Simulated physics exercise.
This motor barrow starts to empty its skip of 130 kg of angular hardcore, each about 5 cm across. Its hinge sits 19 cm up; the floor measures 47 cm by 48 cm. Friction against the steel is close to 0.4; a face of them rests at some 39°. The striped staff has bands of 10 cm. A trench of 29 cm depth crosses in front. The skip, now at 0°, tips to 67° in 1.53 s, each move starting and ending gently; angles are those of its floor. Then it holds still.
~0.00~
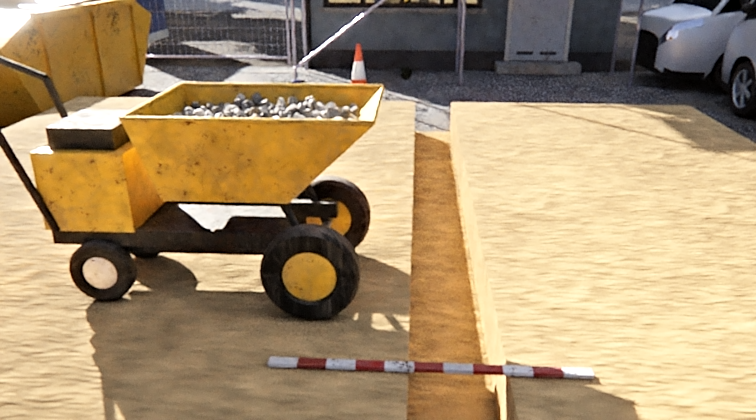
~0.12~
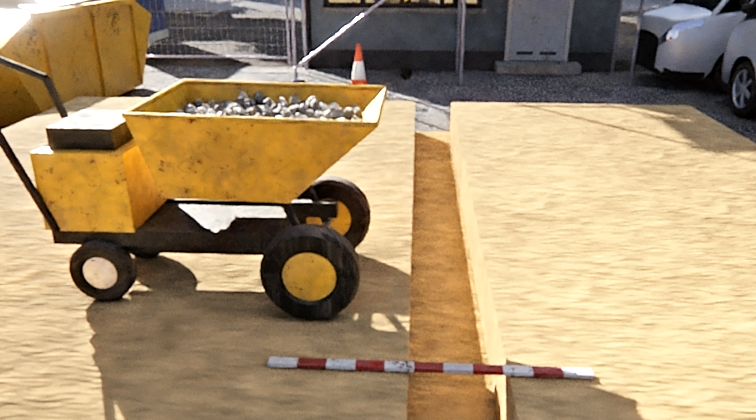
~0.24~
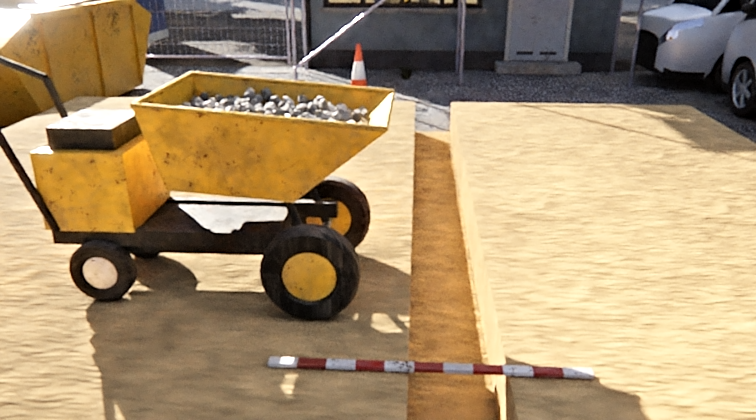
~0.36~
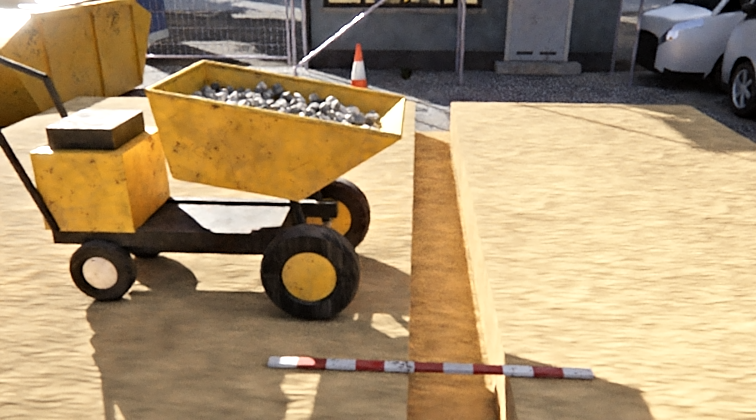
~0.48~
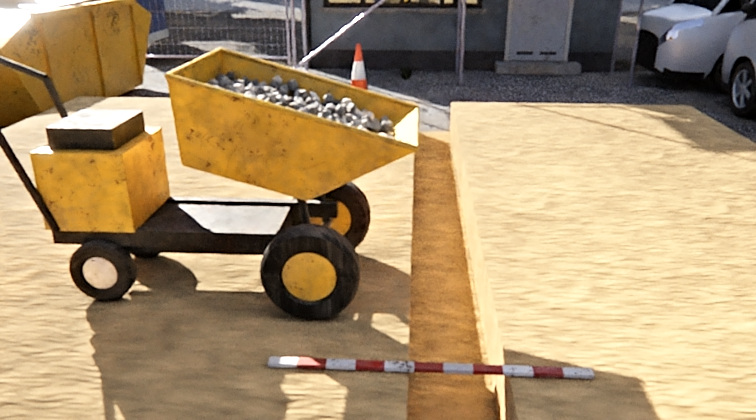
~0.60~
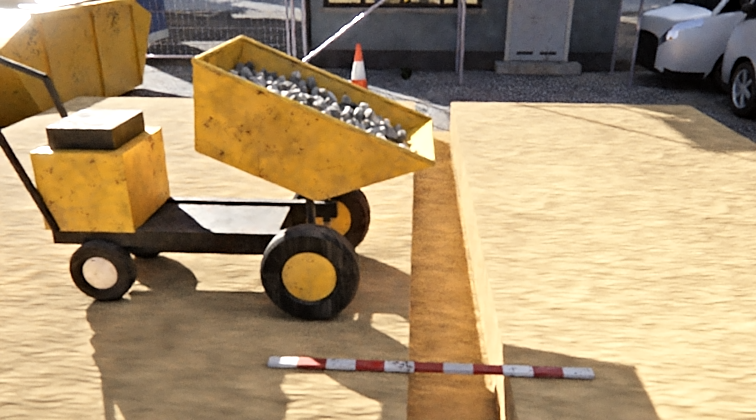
On a sunlit sandy building site, a yellow motor barrow's stone-filled skip tilting gradually forward, its rear rising beside a narrow trench.
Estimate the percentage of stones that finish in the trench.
Some 49 per cent of it.
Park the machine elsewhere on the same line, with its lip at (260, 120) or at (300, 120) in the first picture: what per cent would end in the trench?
First some 85, then 100 per cent.
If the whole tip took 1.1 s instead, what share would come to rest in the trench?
In that case some 45 per cent.
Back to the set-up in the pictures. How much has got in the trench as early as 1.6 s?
About 5 per cent by then.
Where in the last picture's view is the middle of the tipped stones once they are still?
Near (494, 285).
After 1.1 s the floor is at 57°; 100 % in the skip; the foremost stones are at (465, 216).
After 1.6 s the floor is at 67°; 78 % in the skip, 3 % in the trench, 19 % past the trench; the foremost stones are at (550, 287).
After 2.0 s the floor is at 67°; 43 % in the skip, 10 % in the trench, 47 % past the trench; the foremost stones are at (618, 287).
After 3.9 s the floor is at 67°; 0 % in the skip, 49 % in the trench, 51 % past the trench; the foremost stones are at (653, 306).
